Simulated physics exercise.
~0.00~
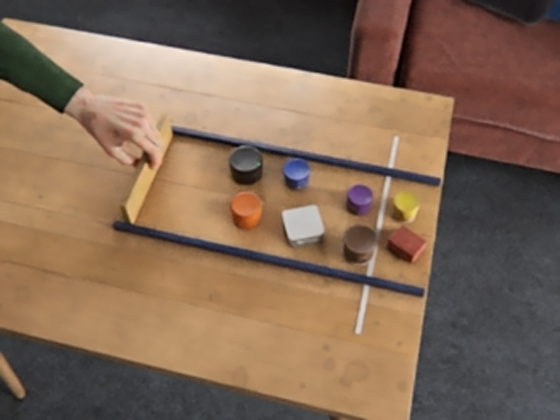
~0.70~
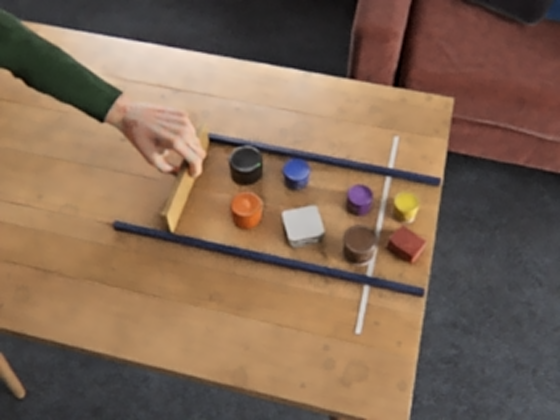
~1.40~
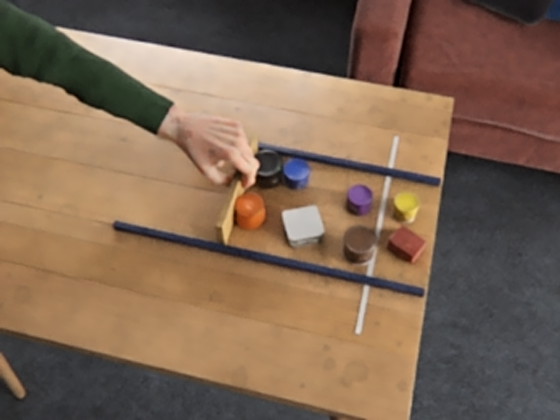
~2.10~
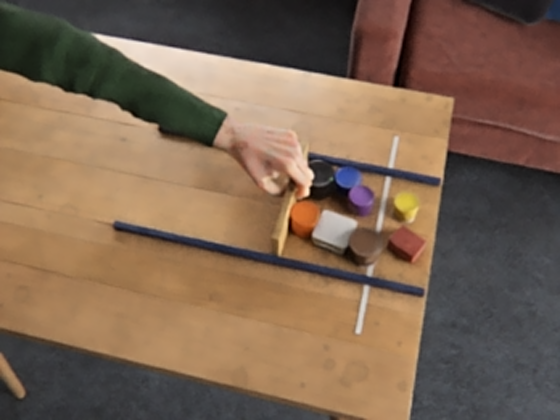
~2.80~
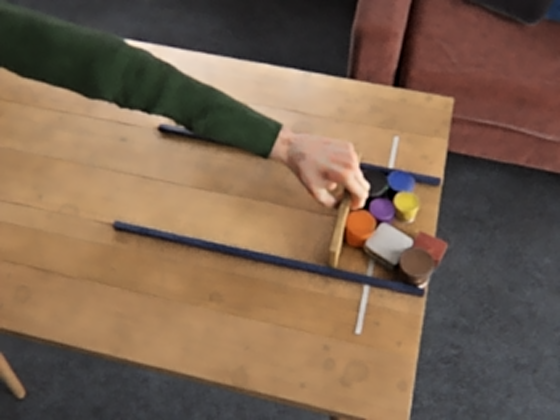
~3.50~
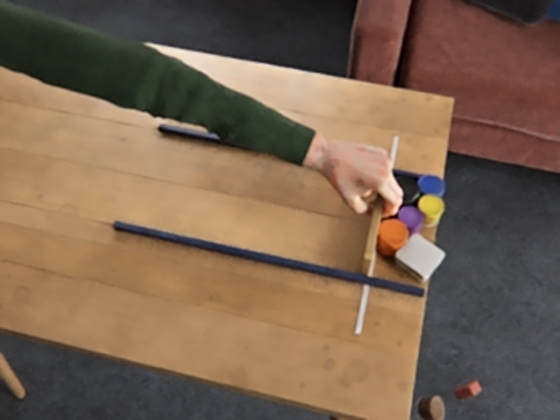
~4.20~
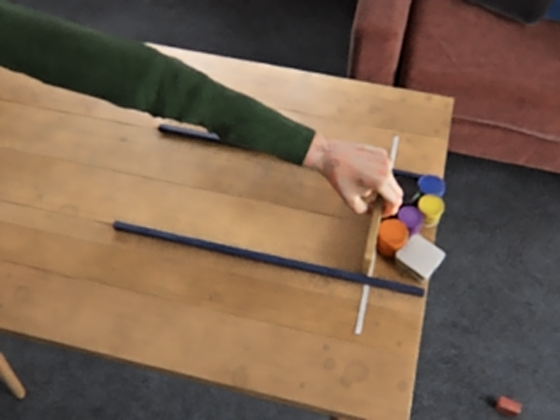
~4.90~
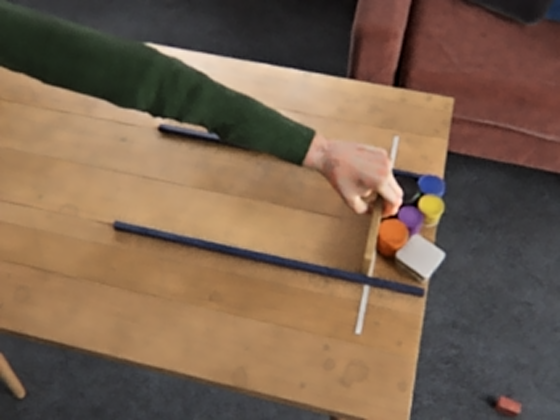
Hand-pushed board sweeping lids, tins and blocks rightward to a tape line, brown tin and red block falling off the table's edge.
